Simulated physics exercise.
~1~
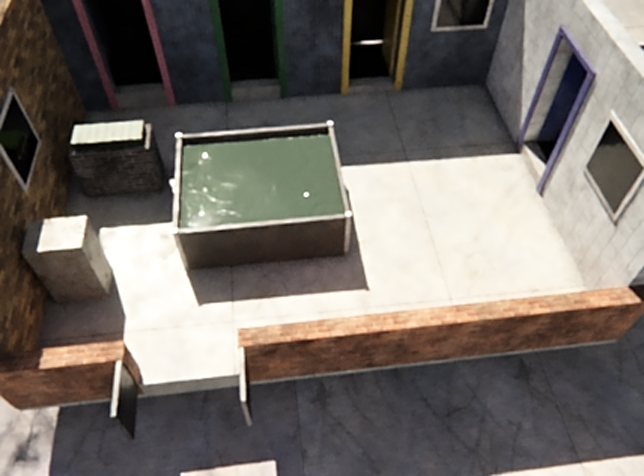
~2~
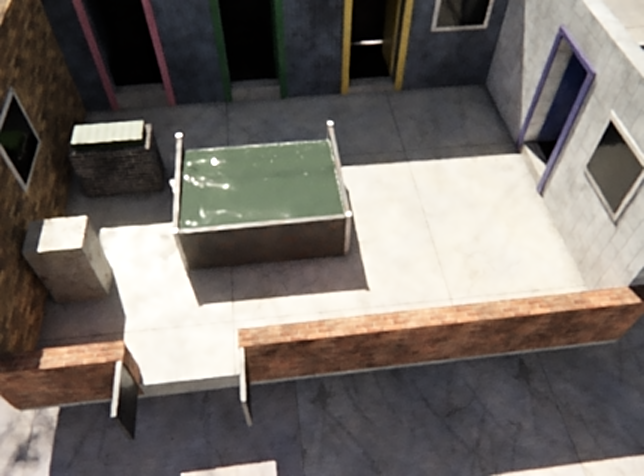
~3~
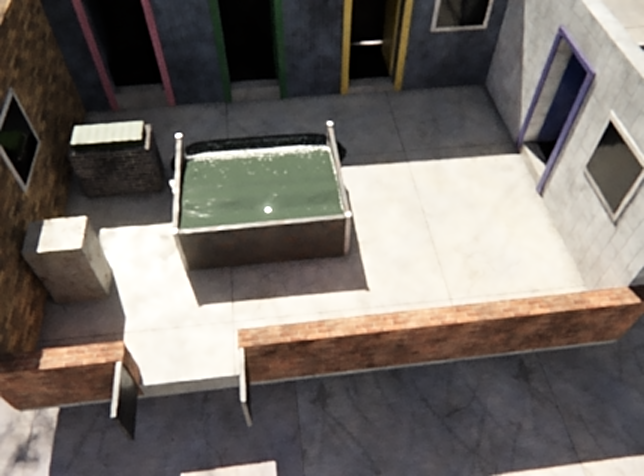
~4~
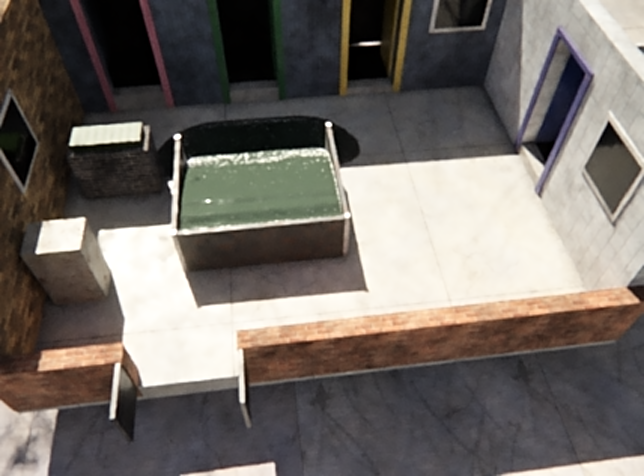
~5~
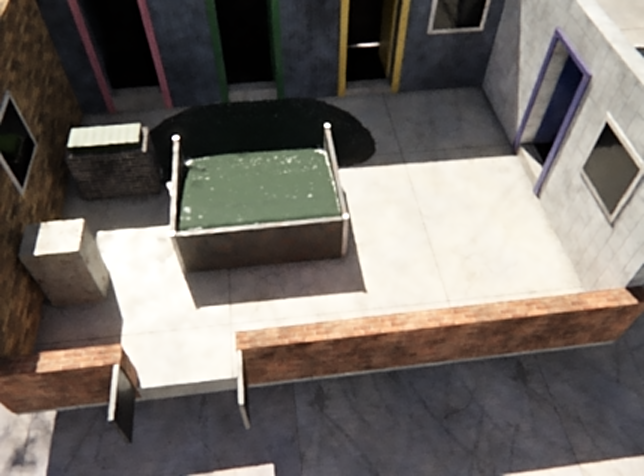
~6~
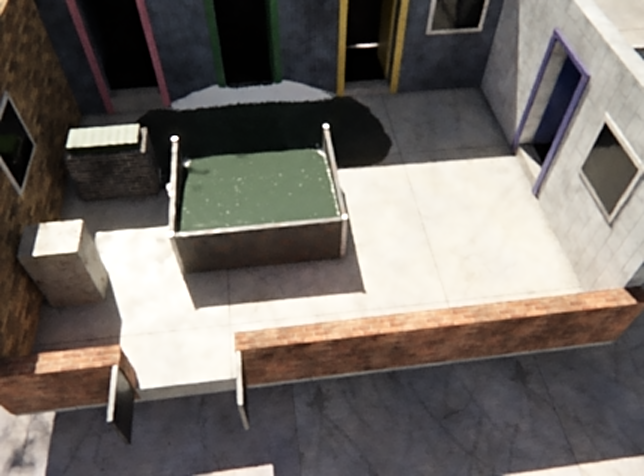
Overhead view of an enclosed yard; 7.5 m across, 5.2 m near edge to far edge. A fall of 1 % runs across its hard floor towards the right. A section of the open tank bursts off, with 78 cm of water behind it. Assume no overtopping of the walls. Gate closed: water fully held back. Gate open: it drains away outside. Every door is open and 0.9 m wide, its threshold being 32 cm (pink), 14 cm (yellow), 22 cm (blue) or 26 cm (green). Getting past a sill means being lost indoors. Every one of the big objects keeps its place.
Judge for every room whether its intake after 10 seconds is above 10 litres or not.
The pink door: Intake not above; the yellow door: Intake above; the blue door: Intake not above; the green door: Intake above.
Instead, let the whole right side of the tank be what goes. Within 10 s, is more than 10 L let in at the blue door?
Then: Blue beyond it.
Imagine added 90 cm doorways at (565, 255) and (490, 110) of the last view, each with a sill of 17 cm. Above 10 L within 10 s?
Taking them in order, the first gets too little and the second enough.
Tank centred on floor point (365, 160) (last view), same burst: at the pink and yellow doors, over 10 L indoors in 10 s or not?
Result - pink door does not exceed it, yellow door exceeds it.
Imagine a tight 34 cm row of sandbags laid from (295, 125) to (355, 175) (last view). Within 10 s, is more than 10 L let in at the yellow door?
Result at yellow: Limit not reached.
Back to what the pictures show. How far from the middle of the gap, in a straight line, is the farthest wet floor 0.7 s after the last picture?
3.8 m.
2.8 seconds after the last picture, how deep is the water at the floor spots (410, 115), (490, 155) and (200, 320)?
First 9 cm, then 18 cm, then 0 cm.
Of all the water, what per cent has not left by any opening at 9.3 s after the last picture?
Some 90 out of every hundred parts.
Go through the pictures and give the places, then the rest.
In the first frame, the open tank at (259, 178) is whole and still, 78 cm deep.
In the second frame, the front is at a hidden place, 1.2 m from the gap on the open tank's far side; 0.4 m2 of floor is under water; 78 cm left at the back of the open tank.
In the third frame, the front is at a hidden place, 1.4 m from the gap on the open tank's far side; 1.8 m2 of floor is under water; 77 cm left at the back of the open tank.
In the fourth frame, the front is at (352, 143), 1.7 m from the gap on the open tank's far side; 3.5 m2 of floor is under water; 70 cm left at the back of the open tank.
In the fifth frame, the front is at (156, 131), 2.1 m from the gap on the open tank's far side; 6.0 m2 of floor is under water; 66 cm left at the back of the open tank.
In the sixth frame, the front is at (344, 97), 2.6 m from the gap on the open tank's far side; 7.2 m2 of floor is under water; 65 cm left at the back of the open tank.
Then, 0.7 s after the last picture water covers 25 % of the floor and is deepest (52 cm) near (252, 107); pink door 23 cm at the sill, 0 L in, yellow door 20 cm at the sill, 2 L in, blue door not reached, green door 53 cm at the sill, 99 L in.
Then, 1.5 s after the last picture water covers 35 % of the floor and is deepest (42 cm) near (81, 120); pink door 21 cm at the sill, 0 L in, yellow door 20 cm at the sill, 17 L in, blue door not reached, green door 39 cm at the sill, 205 L in.
Then, 2.8 s after the last picture water covers 55 % of the floor and is deepest (33 cm) near (73, 161); pink door 18 cm at the sill, 0 L in, yellow door 12 cm at the sill, 27 L in, blue door 15 cm at the sill, 0 L in, green door 17 cm at the sill, 231 L in.
Then, 5.3 s after the last picture water covers 85 % of the floor and is deepest (21 cm) near (590, 319); pink door 12 cm at the sill, 0 L in, yellow door 9 cm at the sill, 28 L in, blue door 11 cm at the sill, 0 L in, green door 12 cm at the sill, 232 L in.
Then, 9.3 s after the last picture water covers 95 % of the floor and is deepest (15 cm) near (27, 383); pink door 3 cm at the sill, 0 L in, yellow door 9 cm at the sill, 28 L in, blue door 9 cm at the sill, 0 L in, green door 11 cm at the sill, 232 L in.
